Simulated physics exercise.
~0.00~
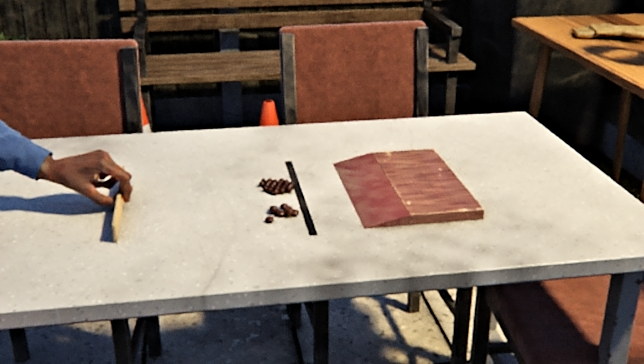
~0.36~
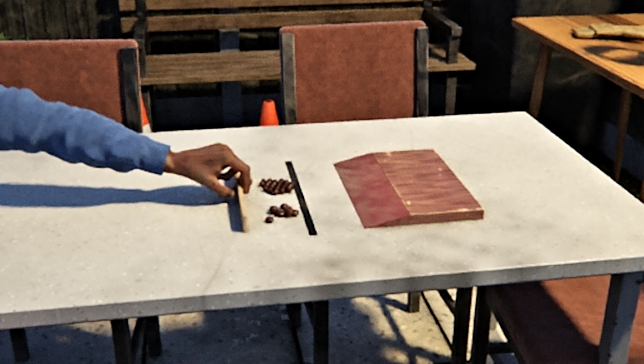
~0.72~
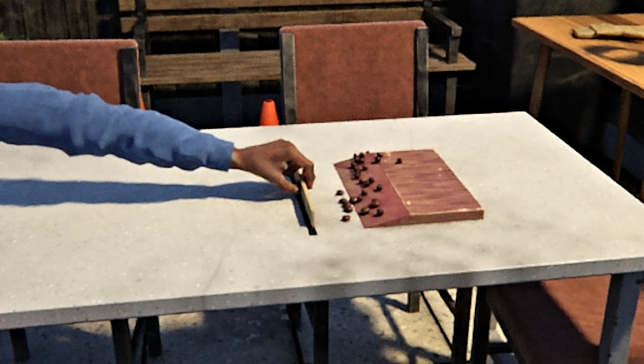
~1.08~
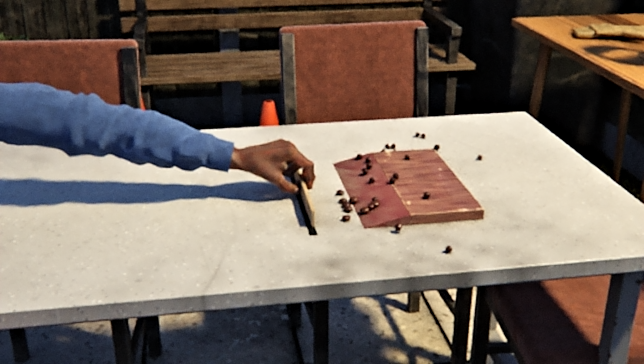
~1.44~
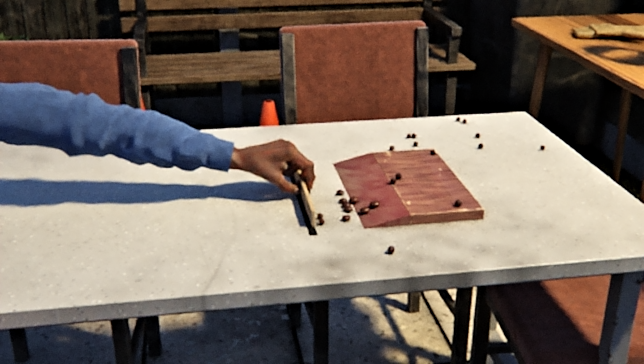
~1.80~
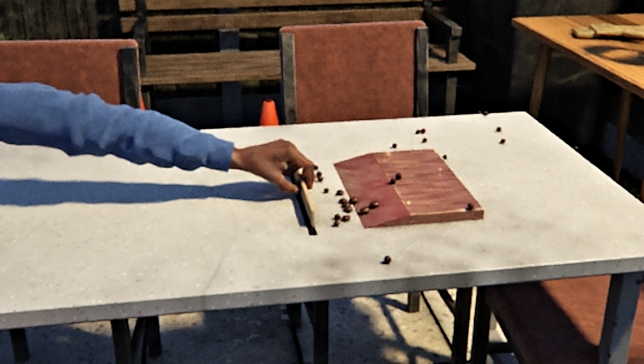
A blue-sleeved arm slid a thin card right across a table, sweeping two heaps of small brown things toward a reddish ramped slab and stopping at black tape; the nearer heap mostly stayed short, while many from the farther one scattered beyond the ramp.
